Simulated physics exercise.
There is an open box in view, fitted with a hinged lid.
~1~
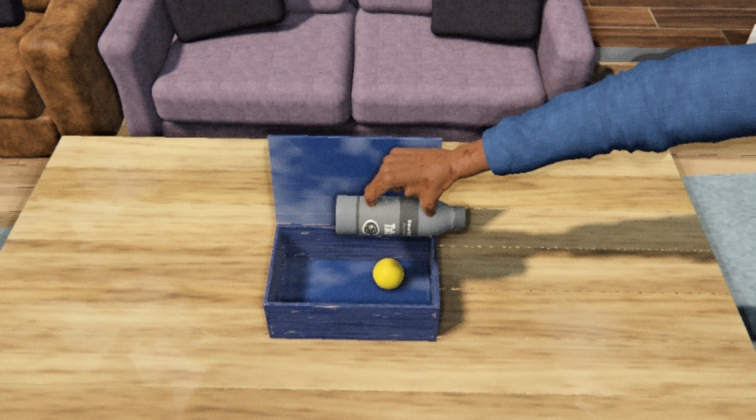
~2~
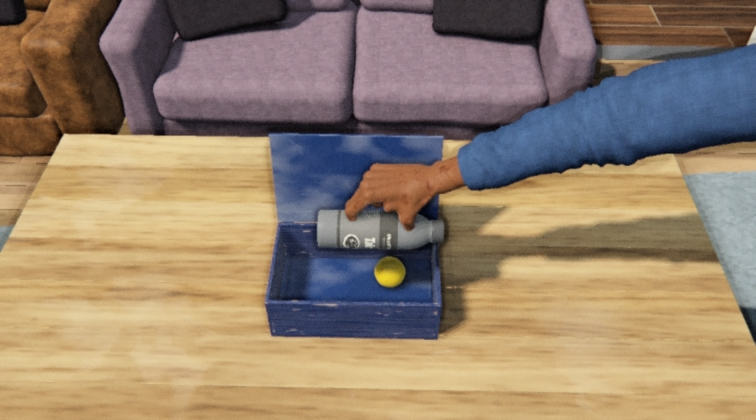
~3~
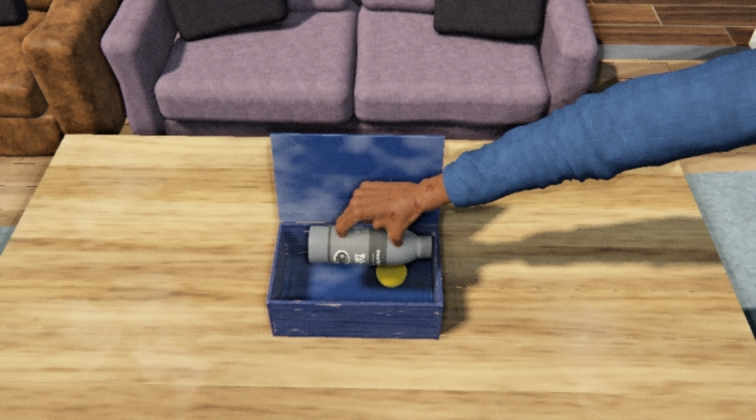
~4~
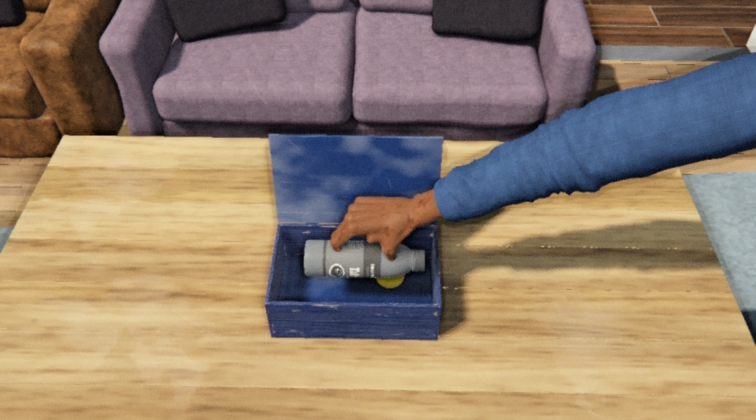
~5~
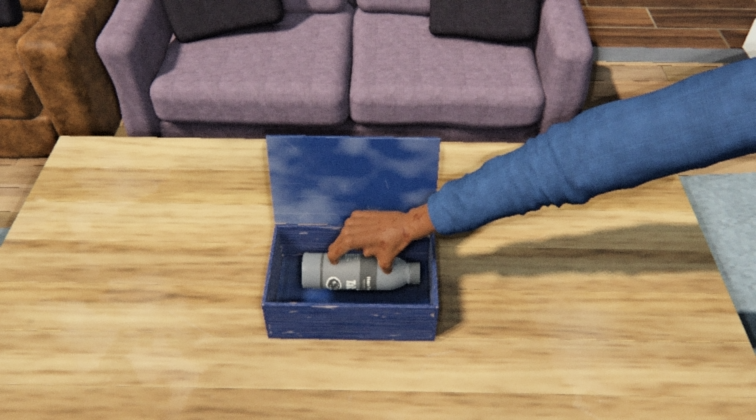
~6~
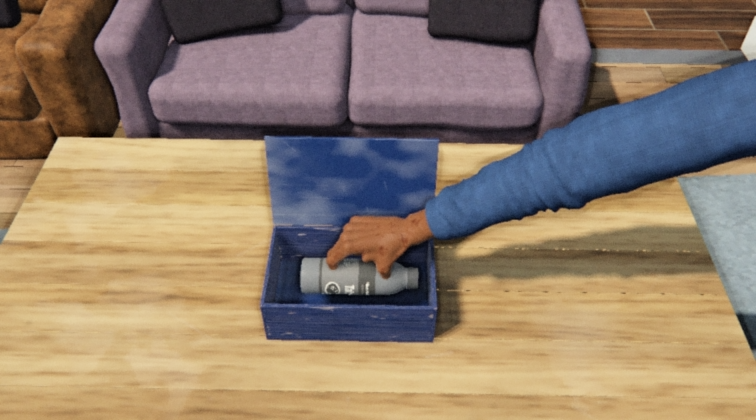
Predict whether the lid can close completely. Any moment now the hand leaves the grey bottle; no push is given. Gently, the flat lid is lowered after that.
The lid rests on the edge.
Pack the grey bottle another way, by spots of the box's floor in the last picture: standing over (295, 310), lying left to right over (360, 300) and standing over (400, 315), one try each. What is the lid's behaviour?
The lid stays up the first time, goes down the second time and stays up the third time.
Then, 0.30 s past the last view, grey bottle displaced about its own width near (358, 304); yellow lemon displaced a little.
Then, 1.40 s past the last view, lid 71° above the rim; grey bottle displaced about its own width near (357, 310); yellow lemon displaced a little.
Then, 1.70 s past the last view, lid 40° above the rim; grey bottle displaced about its own width near (357, 310); yellow lemon displaced a little.
Then, 1.90 s past the last view, lid 12° above the rim; grey bottle displaced about its own width near (357, 310); yellow lemon displaced a little.
Finally, lid shut; moved from the start, grey bottle; yellow lemon still in place. Final places as the last picture's camera would see them, grey bottle near (357, 310).
